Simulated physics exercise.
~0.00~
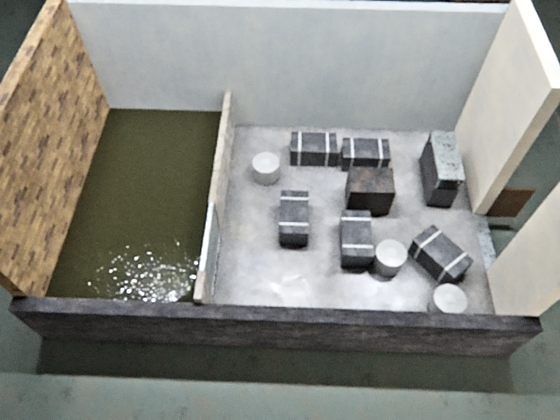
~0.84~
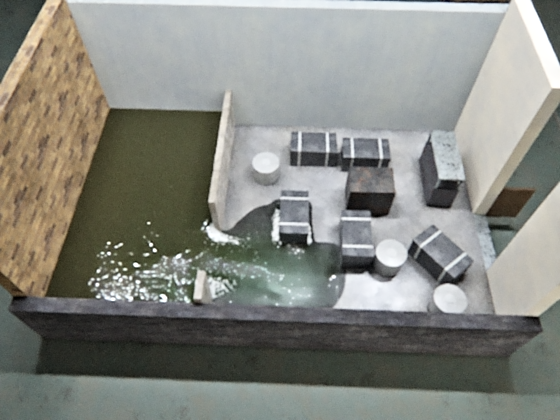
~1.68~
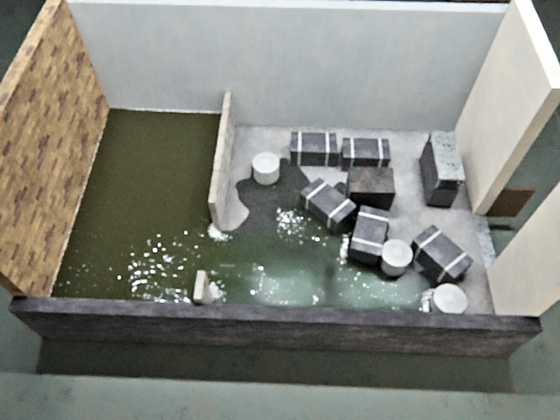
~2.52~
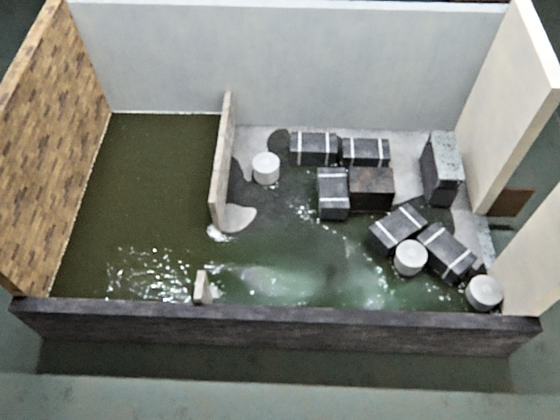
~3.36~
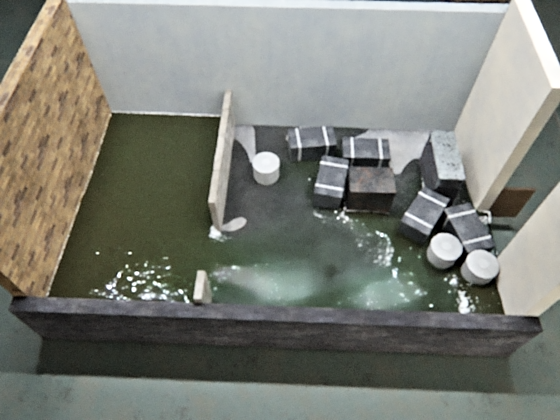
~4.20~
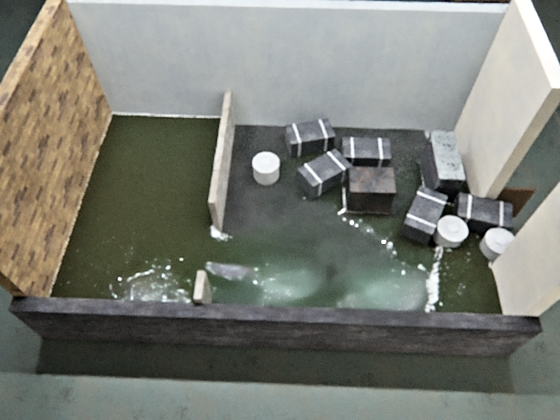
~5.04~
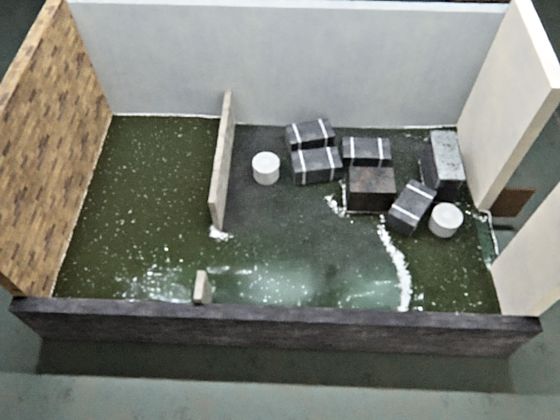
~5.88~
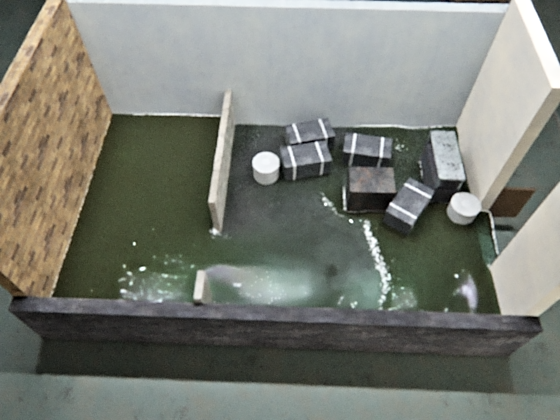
The footage shows murky green water bursting through a gap in a partition and spreading across a pale floor, pushing dark banded trunks and white tubs rightward; one trunk and one tub leave view at the right, and the rest stand in water among the other trunks.
